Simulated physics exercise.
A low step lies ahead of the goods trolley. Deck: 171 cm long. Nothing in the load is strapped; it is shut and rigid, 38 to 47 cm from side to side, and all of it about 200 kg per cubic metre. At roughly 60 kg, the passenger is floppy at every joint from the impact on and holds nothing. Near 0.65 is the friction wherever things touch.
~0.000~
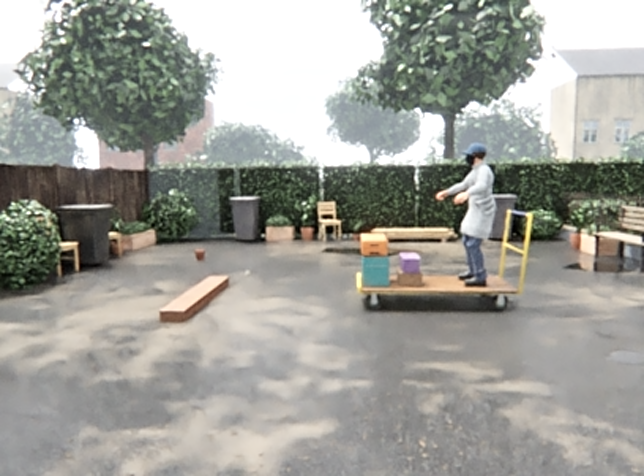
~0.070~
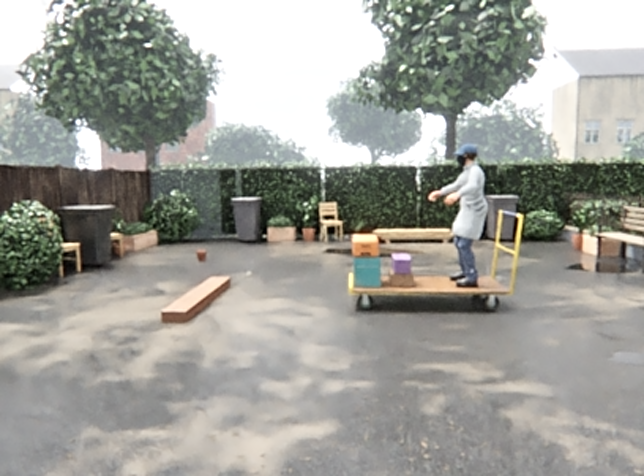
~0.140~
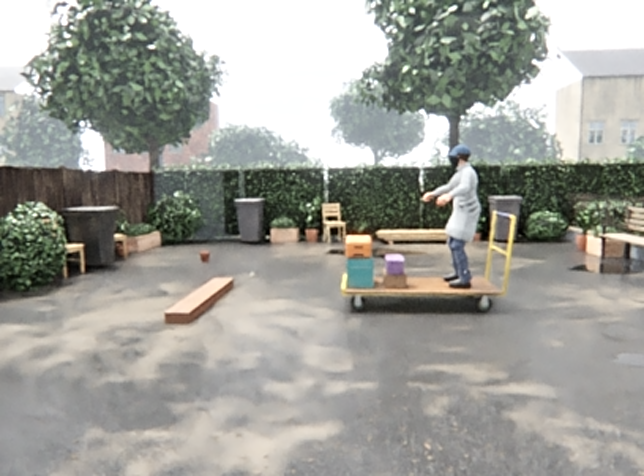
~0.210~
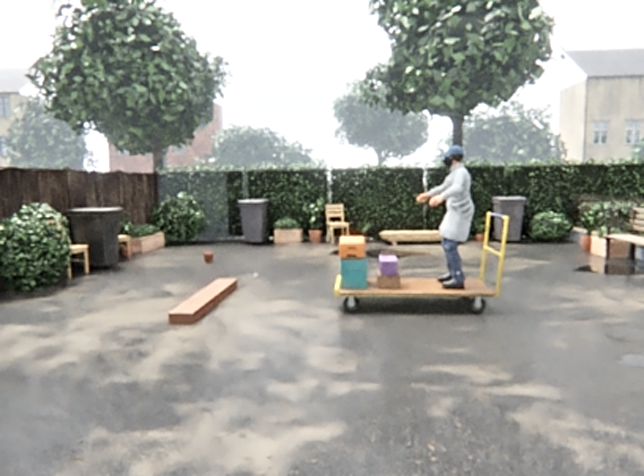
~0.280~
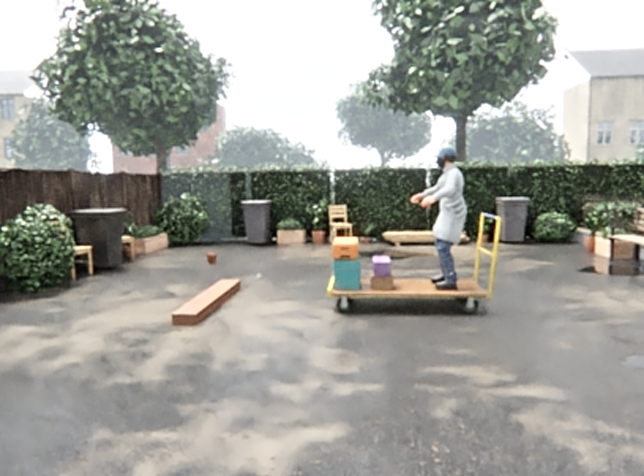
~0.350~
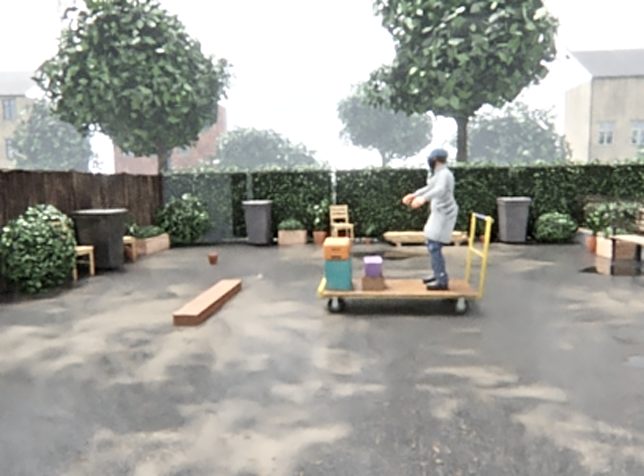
The clip opens on a paved yard, where a figure in a pale coat and blue cap stands on a goods trolley, arms held forward, behind stacked colourful cases and boxes. The trolley rolls steadily left, carrying rider and load together, and by the end the gap to the low brown step has narrowed.
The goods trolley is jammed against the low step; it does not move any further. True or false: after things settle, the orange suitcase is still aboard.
False.
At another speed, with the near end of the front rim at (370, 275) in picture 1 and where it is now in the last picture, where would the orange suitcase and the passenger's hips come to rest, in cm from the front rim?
Orange overshoots the rim by 50 cm, while the hips stay 60 cm short of it.
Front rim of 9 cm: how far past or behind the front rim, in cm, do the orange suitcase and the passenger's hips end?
The orange item would end 30 cm past the front rim, while the hips end 110 cm behind it.
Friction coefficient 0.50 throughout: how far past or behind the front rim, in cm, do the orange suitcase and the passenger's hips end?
Then orange 70 past, hips 110 behind.
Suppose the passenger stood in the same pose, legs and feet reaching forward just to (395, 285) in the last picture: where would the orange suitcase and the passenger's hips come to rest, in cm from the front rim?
The orange item goes over by 40 cm, but the hips stay 60 cm behind the front rim.
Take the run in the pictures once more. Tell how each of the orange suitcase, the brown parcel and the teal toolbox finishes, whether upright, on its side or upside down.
At rest: Orange upside down, brown upright, teal upright.
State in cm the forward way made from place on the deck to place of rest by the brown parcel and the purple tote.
Forward shift in cm: Brown 15, purple 5.
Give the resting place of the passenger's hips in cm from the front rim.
Some 110 cm behind it.
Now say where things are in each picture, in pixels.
Orange suitcase (374, 245), brown parcel (409, 276), rim corner (360, 290); 0 cm covered, 189 to go, in the first picture.
Orange suitcase (365, 246), brown parcel (401, 277), rim corner (351, 291); 11 cm covered, 177 to go, in the second picture.
Orange suitcase (359, 247), brown parcel (394, 278), rim corner (343, 292); 23 cm covered, 166 to go, in the third picture.
Orange suitcase (352, 248), brown parcel (388, 279), rim corner (336, 292); 34 cm covered, 154 to go, in the fourth picture.
Orange suitcase (346, 249), brown parcel (381, 280), rim corner (329, 293); 46 cm covered, 143 to go, in the fifth picture.
Orange suitcase (337, 249), brown parcel (373, 280), rim corner (320, 294); 57 cm covered, 131 to go. Speed about 1.6 m/s, in the sixth picture.
The wheels strike at 1.15 s.
After 1.40 s the orange suitcase is 12 cm past the rim, tilted 35°, near (204, 253) in the last picture's view.
After 1.70 s the orange suitcase is 46 cm past the rim, tilted 105°, near (179, 291) in the last picture's view.
After 2.15 s the orange suitcase is 66 cm past the rim, tilted 180°, near (163, 296) in the last picture's view.
Final state at 3.3 s, past the rim, orange suitcase; behind it, brown parcel, purple tote, teal toolbox and the passenger's hips.
